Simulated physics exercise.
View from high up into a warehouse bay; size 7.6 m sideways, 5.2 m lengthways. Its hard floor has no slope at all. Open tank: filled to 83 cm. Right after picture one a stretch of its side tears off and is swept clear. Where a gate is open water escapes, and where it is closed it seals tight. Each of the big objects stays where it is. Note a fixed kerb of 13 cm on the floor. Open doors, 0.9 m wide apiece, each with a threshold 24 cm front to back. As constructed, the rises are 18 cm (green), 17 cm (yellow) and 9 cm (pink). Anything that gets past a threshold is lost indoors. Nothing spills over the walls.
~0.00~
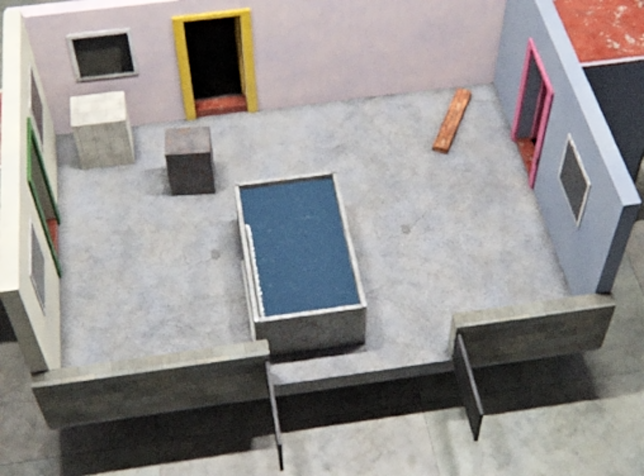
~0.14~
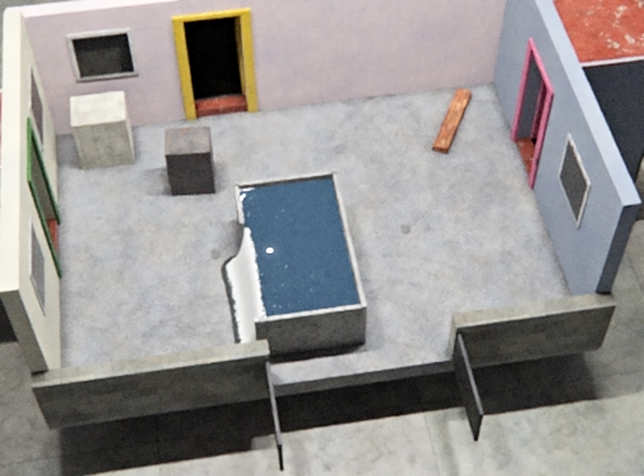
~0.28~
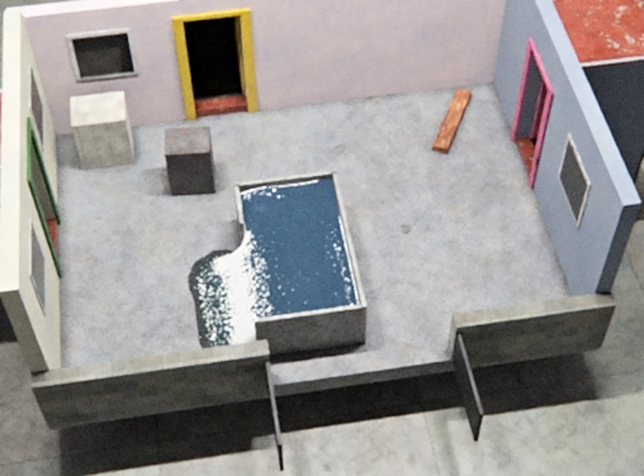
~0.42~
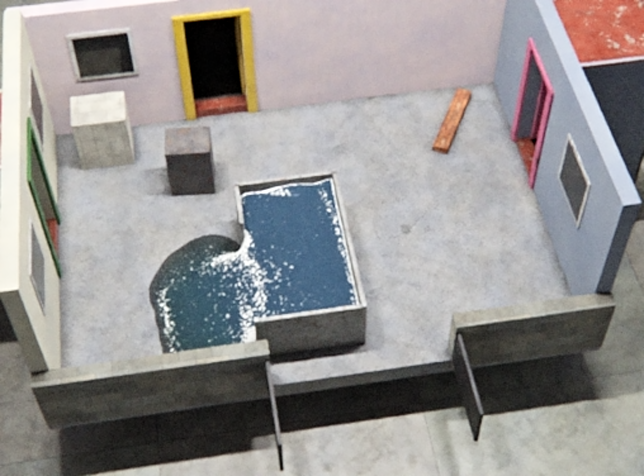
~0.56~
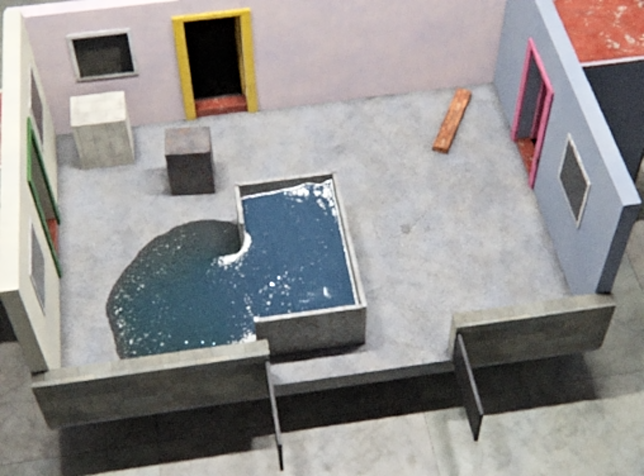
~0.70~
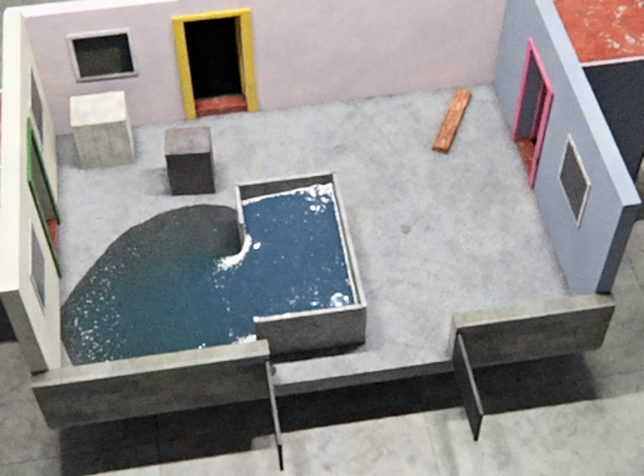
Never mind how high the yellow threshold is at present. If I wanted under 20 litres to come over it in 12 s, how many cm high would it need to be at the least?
It would need to be about 10.5 cm high.
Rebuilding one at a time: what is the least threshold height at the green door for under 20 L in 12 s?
Green: 19 cm.
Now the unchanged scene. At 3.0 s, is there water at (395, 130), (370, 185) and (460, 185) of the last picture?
Point 1: Bone dry; point 2: Bone dry; point 3: Bone dry.
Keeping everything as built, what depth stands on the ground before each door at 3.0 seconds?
Reading in centimetres: Green = 19, yellow = 0, pink = 0.
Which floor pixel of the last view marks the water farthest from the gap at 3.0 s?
Close to pixel (57, 141).
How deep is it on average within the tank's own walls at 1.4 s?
About 39 centimetres.
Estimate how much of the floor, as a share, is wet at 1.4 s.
Roughly 30 percent of the floor is wet.
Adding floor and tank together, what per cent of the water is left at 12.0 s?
About 94 per cent.
After 1.4 s water covers 30 % of the floor, deepest (70 cm) near (63, 400); it has not reached the yellow door.
After 3.0 s water covers 35 % of the floor, deepest (40 cm) near (57, 141); it has not reached the yellow door.
After 12.0 s water covers 95 % of the floor, deepest (12 cm) near (558, 330); 4 cm at the yellow door, 3 litres in over its 17 cm threshold.
At the yellow door as built, the water arrived by 3.3 s and peaked near 20 cm at 3.6 s.
With a threshold of 8.5 cm, 33 litres would have come in within the 12 s; with 11.5 cm, 15 litres. So under 20 litres takes about 10.5 cm.
